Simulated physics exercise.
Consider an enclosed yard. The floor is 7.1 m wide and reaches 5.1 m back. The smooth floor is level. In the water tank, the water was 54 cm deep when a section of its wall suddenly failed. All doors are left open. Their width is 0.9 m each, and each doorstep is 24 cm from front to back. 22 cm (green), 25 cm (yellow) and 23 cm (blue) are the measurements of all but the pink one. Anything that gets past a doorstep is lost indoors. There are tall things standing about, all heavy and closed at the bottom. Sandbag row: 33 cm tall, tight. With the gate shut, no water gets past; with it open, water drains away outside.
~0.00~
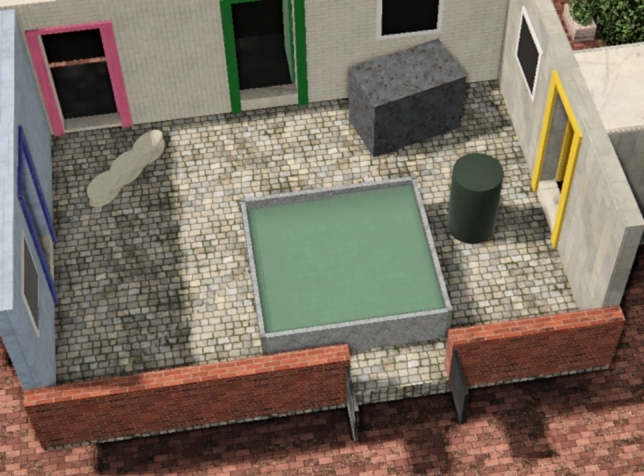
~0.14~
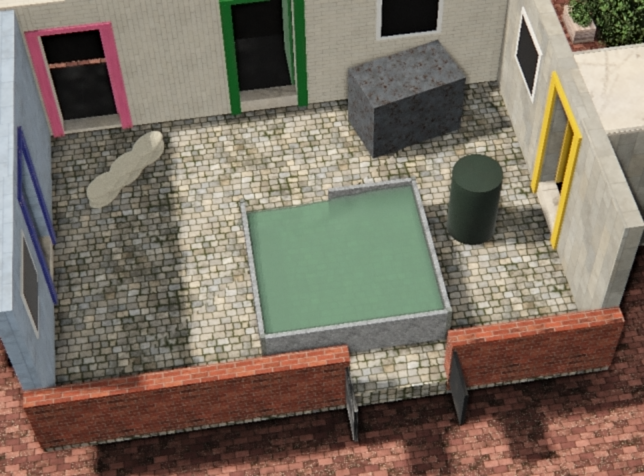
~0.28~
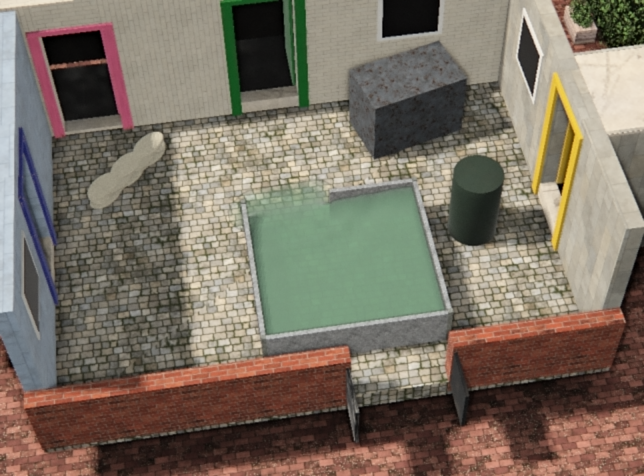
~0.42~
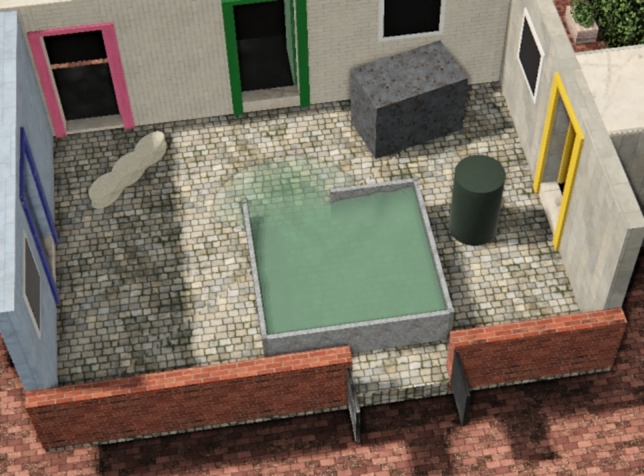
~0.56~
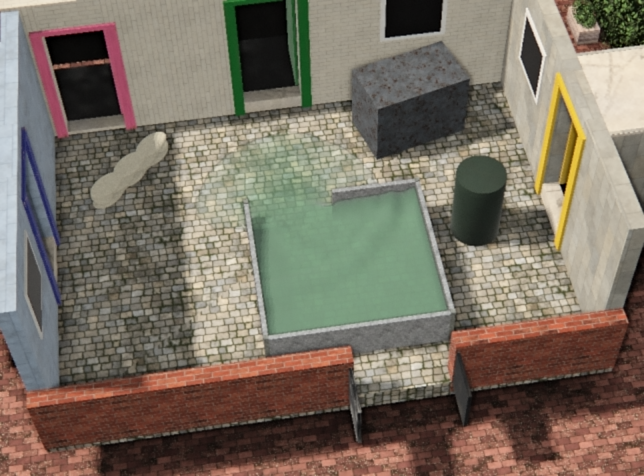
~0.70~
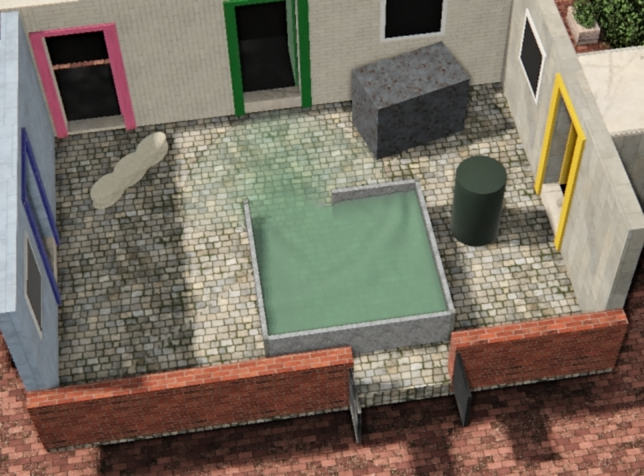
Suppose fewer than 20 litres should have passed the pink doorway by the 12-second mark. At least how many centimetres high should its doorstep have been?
I would say at least 10.5 cm.
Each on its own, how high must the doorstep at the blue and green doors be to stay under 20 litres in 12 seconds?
Close to 7.0 cm (blue) and close to 26 cm (green).
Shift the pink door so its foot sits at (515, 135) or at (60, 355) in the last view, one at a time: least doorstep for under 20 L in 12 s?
You'd want roughly 5.5 cm there first, then roughly 10.5 cm.
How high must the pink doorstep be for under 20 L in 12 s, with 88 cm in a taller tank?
It would take a step of about 19 cm.
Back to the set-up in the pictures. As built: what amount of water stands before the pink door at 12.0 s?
Depth: Near 7.5 cm.
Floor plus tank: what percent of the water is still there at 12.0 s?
Roughly 94 percent of the water remains.
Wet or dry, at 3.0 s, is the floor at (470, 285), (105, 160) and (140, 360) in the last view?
One by one: Clear, drenched, clear.
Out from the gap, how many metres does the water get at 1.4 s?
Near 3.0 metres, give or take.
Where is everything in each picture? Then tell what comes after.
In the first frame, still water, 54 cm deep, in the water tank at (342, 256); the pink door at (82, 83) is dry.
In the second frame, water pours out on the far side and has run 0.3 m, to a hidden place; about 10 cm deep outside, 54 cm at the back.
In the third frame, the front is at (273, 190), 0.7 m from the gap on the far side; 0.9 m2 of floor is wet, 54 cm left at the back.
In the fourth frame, the front is at (290, 160), 1.3 m from the gap on the far side; 1.9 m2 of floor is wet, 54 cm left at the back.
In the fifth frame, the gap is on the far side, the front 1.7 m out at (268, 140); the back of the water tank holds 54 cm.
In the sixth frame, the front is at (263, 116), 2.3 m from the gap on the far side; 4.3 m2 of floor is wet, 54 cm left at the back; the pink door at (86, 85), 3.6 m from the gap, is still 1.8 m from the nearest water.
After 1.4 s water covers 20 % of the floor, deepest (32 cm) near (269, 220); it has not reached the pink door.
After 3.0 s water covers 40 % of the floor, deepest (42 cm) near (420, 94); 9 cm at the pink door, 2 litres in over its 6 cm doorstep.
After 12.0 s water covers 95 % of the floor, deepest (12 cm) near (250, 359); 8 cm at the pink door, 69 litres in over its 6 cm doorstep.
At the pink door as built, the water arrived by 1.8 s and peaked near 10 cm at 5.6 s.
Run again over the same 12 s with other heights there, 35 litres in over 9 cm, 10 litres over 12.5 cm. The limit of 20 litres is kept from about 10.5 cm up.
